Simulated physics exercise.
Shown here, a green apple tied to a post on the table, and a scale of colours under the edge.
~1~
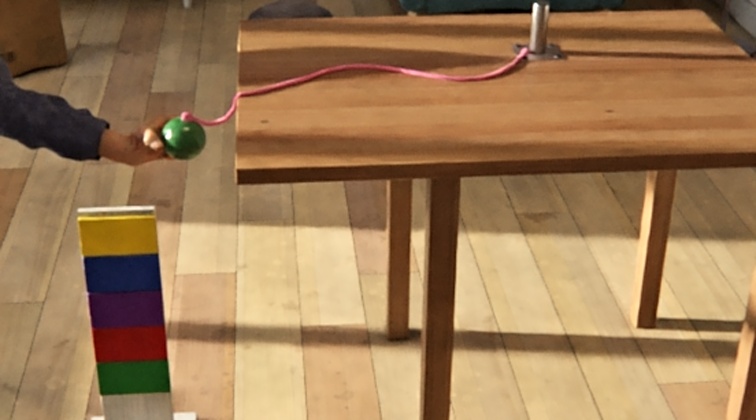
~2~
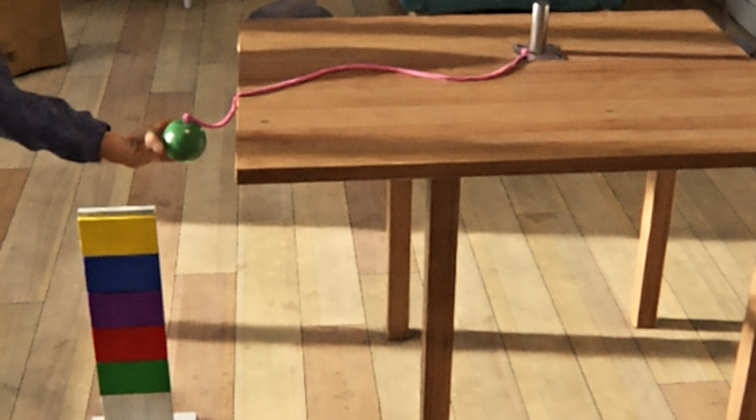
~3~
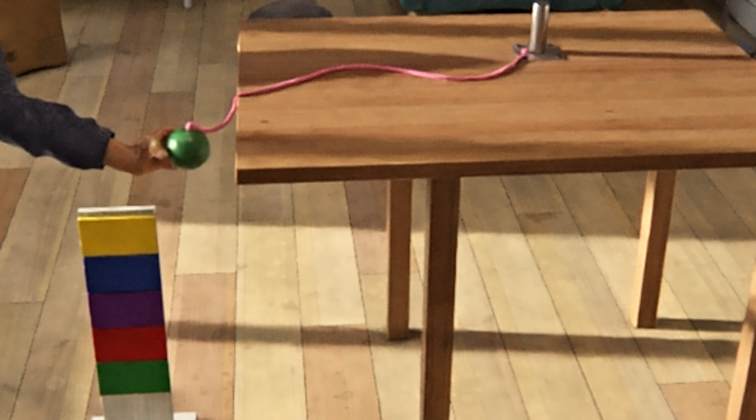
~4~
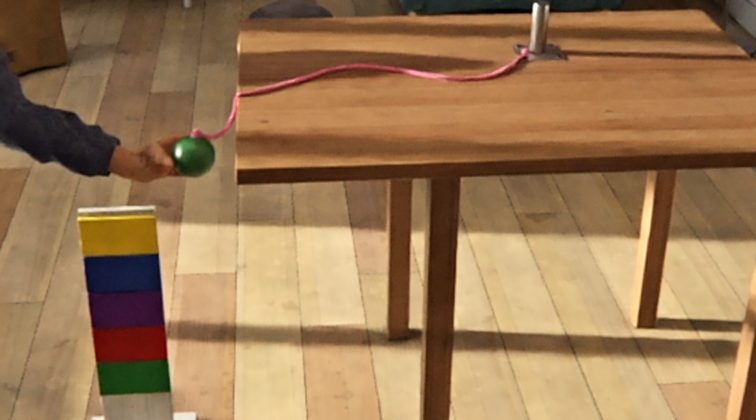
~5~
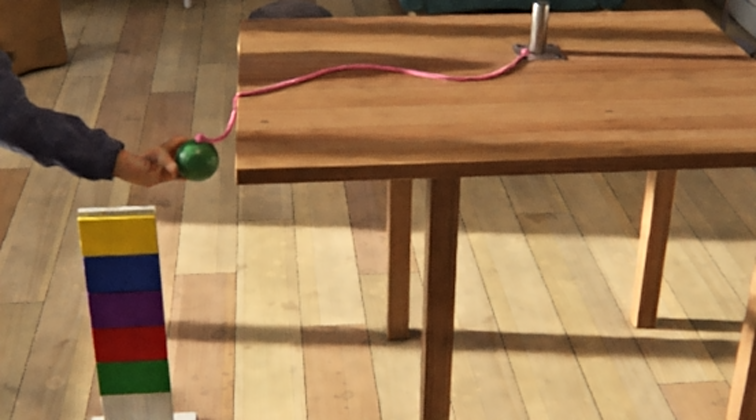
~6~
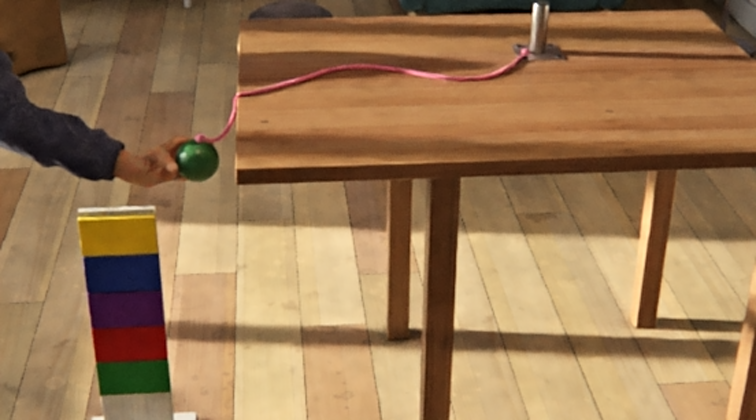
At the start, a hand holds a round green object just off the left edge of a wooden table, tied by a pink cord to a metal post, with a coloured scale below. The hand lowers it slightly and shifts it a little right, then keeps it nearly still.
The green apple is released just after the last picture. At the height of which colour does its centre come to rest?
At yellow.
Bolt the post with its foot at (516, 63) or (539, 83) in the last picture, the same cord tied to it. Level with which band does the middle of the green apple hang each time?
It would be blue; blue.
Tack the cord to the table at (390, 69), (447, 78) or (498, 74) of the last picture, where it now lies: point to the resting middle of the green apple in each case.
About (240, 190), (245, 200) and (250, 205).
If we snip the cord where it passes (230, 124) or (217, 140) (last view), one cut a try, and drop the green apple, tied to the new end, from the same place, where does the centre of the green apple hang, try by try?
Near (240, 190) and (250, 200).
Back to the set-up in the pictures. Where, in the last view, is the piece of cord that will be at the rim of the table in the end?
Near (285, 85).
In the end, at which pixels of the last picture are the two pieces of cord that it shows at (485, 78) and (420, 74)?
The first at (445, 62), the second at (384, 70).
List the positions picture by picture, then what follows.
Green apple (184, 139); yellow (118, 237); blue (122, 274); purple (126, 310); red (130, 345); green (134, 379), in the first frame.
Green apple (185, 141); cord through (514, 63) (458, 79) (389, 69) (316, 75) (256, 93), in the second frame.
Green apple (188, 148), in the third frame.
Green apple (194, 156); cord through (514, 63) (458, 79) (389, 69) (316, 75) (256, 93), in the fourth frame.
Green apple (197, 160), in the fifth frame.
Green apple (197, 160); cord through (514, 63) (458, 79) (389, 69) (316, 75) (256, 93), in the sixth frame.
Soon after, apple near (239, 217); level with yellow.
Then, apple near (230, 224); level with yellow.
At rest, apple near (244, 225); level with yellow. Its centre hangs level with the yellow band.
